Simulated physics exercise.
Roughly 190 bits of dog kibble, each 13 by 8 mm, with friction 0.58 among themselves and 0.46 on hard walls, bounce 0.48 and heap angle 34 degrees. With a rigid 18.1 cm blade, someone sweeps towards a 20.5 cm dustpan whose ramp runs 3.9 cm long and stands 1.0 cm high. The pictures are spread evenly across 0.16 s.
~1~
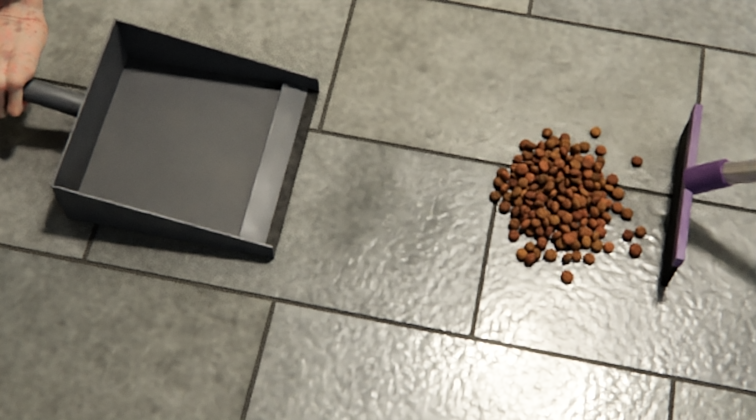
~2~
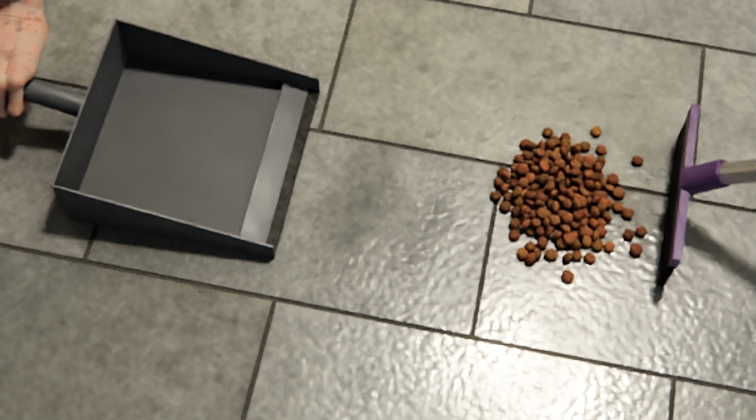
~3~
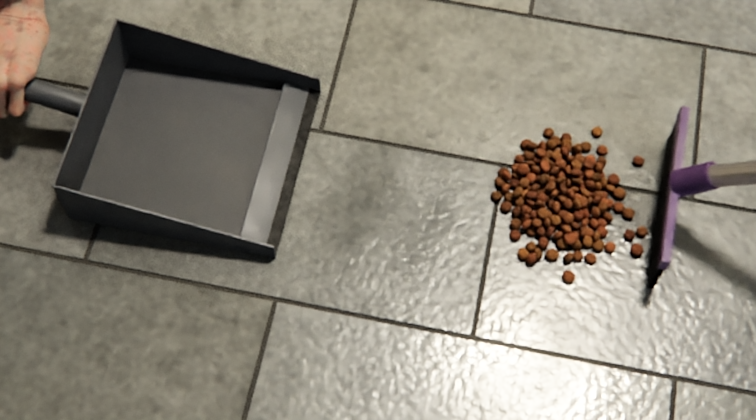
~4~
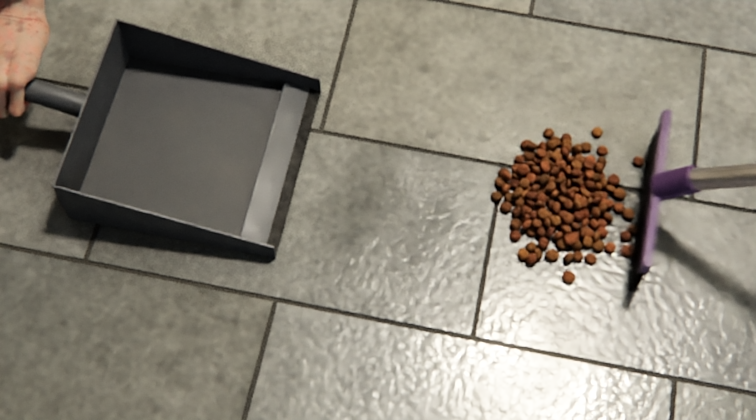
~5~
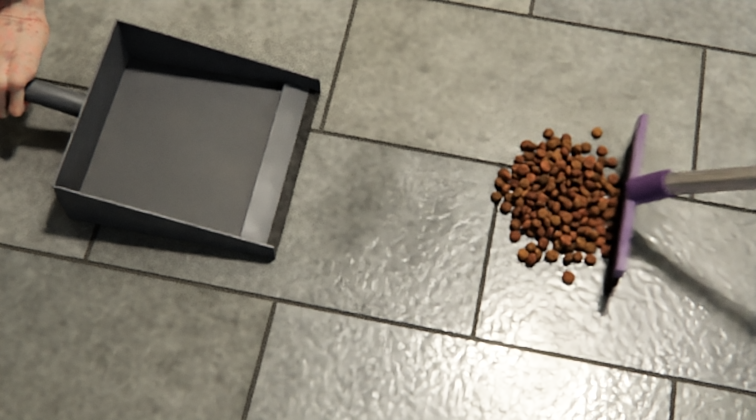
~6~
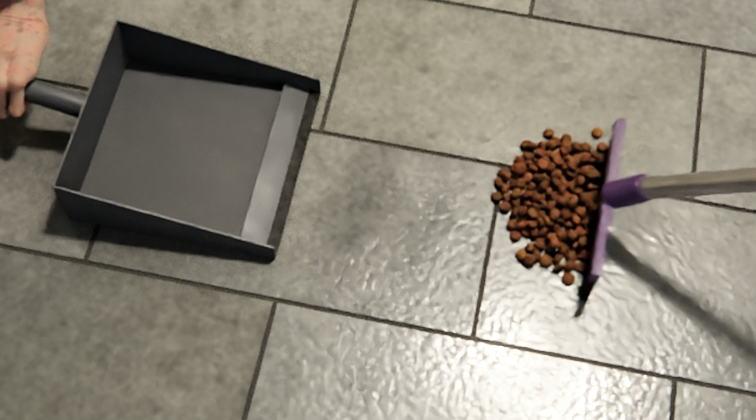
A grey tiled floor with dark joints and glossy patches of light is seen from above at a steady angle. A hand at the left edge holds a dark grey dustpan, with a loose heap of reddish-brown kibble right of centre and a purple blade on a pale handle at the right. The blade slides left, reaches the scattered outer pieces and presses the heap's right side inward, while the dustpan stays still.
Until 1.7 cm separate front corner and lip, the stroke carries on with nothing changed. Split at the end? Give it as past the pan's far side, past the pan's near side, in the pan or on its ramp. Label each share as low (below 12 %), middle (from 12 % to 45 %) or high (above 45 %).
Past the pan's far side - low; past the pan's near side - middle; in the pan or on its ramp - middle.
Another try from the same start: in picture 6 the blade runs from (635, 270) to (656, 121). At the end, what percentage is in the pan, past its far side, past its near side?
Split: Pan = 10, far = 5, near = 25.
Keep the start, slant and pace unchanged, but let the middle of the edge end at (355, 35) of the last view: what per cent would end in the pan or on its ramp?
That would come to near 5 percent.
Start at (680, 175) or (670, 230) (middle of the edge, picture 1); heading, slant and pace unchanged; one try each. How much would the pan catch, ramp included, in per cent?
I'd put it near 30 per cent for the first and near 15 per cent for the second.
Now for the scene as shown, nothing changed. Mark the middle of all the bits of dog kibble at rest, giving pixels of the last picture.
About (298, 192).
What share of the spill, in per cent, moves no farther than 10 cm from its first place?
15 %.
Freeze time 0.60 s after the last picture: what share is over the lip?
By that time, around 20 percent.
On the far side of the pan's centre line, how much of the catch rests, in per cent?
Some 10 per cent.
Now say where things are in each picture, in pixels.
In the first picture, blade from (678, 261) to (696, 114), moved 0.0 cm, 0 of the pieces shifted so far; middle of the pieces at (562, 191); pan at (179, 149).
In the second picture, blade from (674, 261) to (693, 114), moved 0.4 cm, 0 of the pieces shifted so far; middle of the pieces at (563, 191).
In the third picture, blade from (663, 264) to (683, 116), moved 1.6 cm, 0 of the pieces shifted so far; middle of the pieces at (564, 191).
In the fourth picture, blade from (644, 267) to (665, 119), moved 3.5 cm, 3 of the pieces shifted so far; middle of the pieces at (564, 191).
In the fifth picture, blade from (619, 272) to (641, 123), moved 6.0 cm, 12 of the pieces shifted so far; middle of the pieces at (563, 192).
In the sixth picture, blade from (595, 276) to (619, 127), moved 8.5 cm, 120 of the pieces shifted so far; middle of the pieces at (555, 197); pan at (181, 150).
Then, 0.20 s after the last picture, middle of the blade 17 cm from the lip; 0 % over the lip, far side 5 %, near side 5 %.
Then, 0.34 s after the last picture, middle of the blade 7 cm from the lip; 0 % over the lip, far side 5 %, near side 20 %.
Then, 0.60 s after the last picture, middle of the blade 2 cm from the lip; 20 % over the lip, far side 5 %, near side 25 %.
In the end, far side 5 %, near side 25 %, pan 20 %, in front of the lip or behind the blade 50 %.
